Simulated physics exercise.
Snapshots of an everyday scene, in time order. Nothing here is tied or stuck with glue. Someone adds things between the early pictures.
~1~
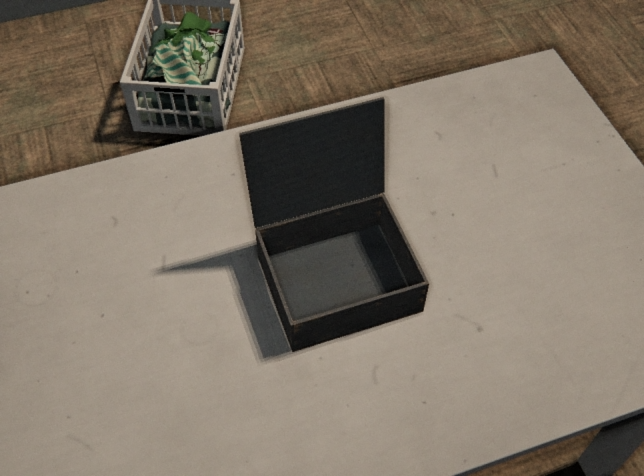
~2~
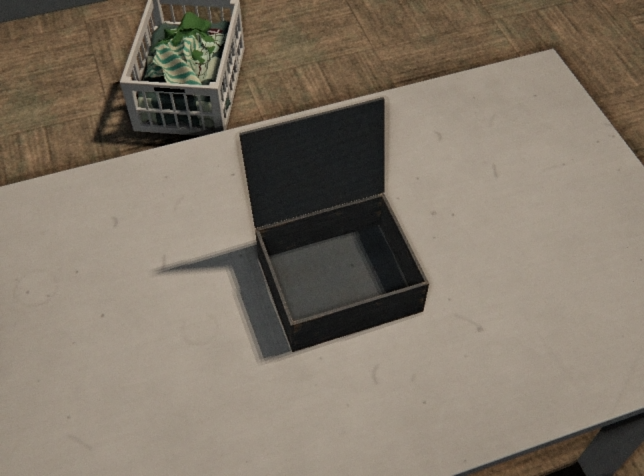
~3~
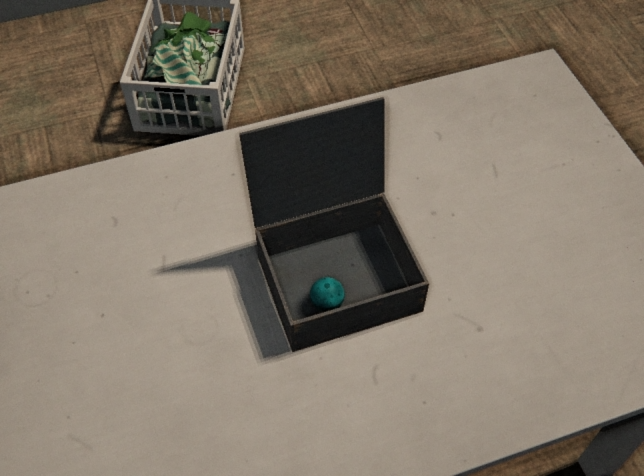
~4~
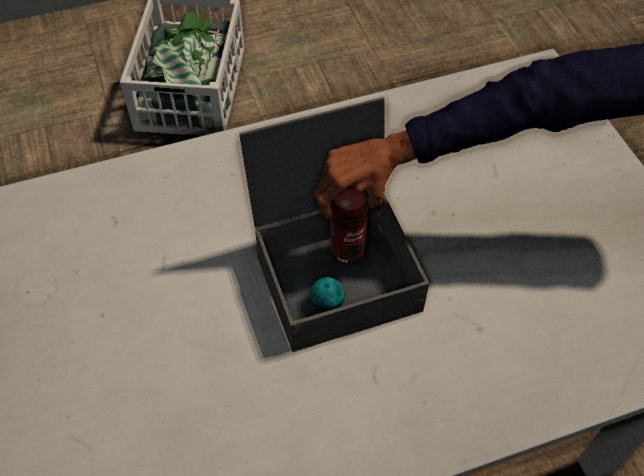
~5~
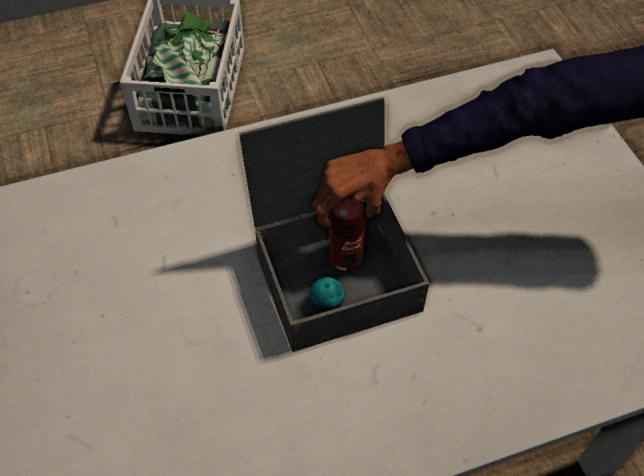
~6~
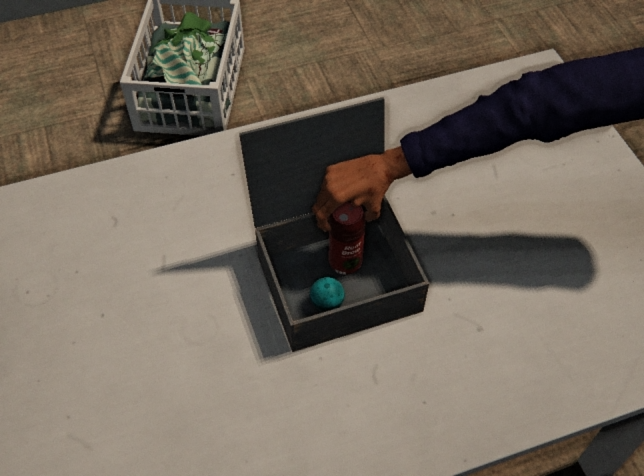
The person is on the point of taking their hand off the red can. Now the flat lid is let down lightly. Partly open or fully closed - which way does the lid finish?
Partly open.
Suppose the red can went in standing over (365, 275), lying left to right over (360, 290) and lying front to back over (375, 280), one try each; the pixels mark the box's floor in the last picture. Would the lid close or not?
Case one, the lid is kept from closing; case two, it lies closed; case three, it lies closed.
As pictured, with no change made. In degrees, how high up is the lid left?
Near 20° up from the rim.
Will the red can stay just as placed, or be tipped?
Looking at the last picture, the red can sits at an angle.
Then, 1.20 s later than the last frame, lid starting down.
Then, 1.80 s later than the last frame, lid 53° above the rim; red can tilted by 7° near (348, 243).
Then, 2.20 s later than the last frame, lid 28° above the rim; red can tilted by 39° near (358, 264).
When it is over, lid 19° above the rim; lying over in the box, red can; turquoise ball as before. End places, in pixels of the last picture, red can near (361, 272).
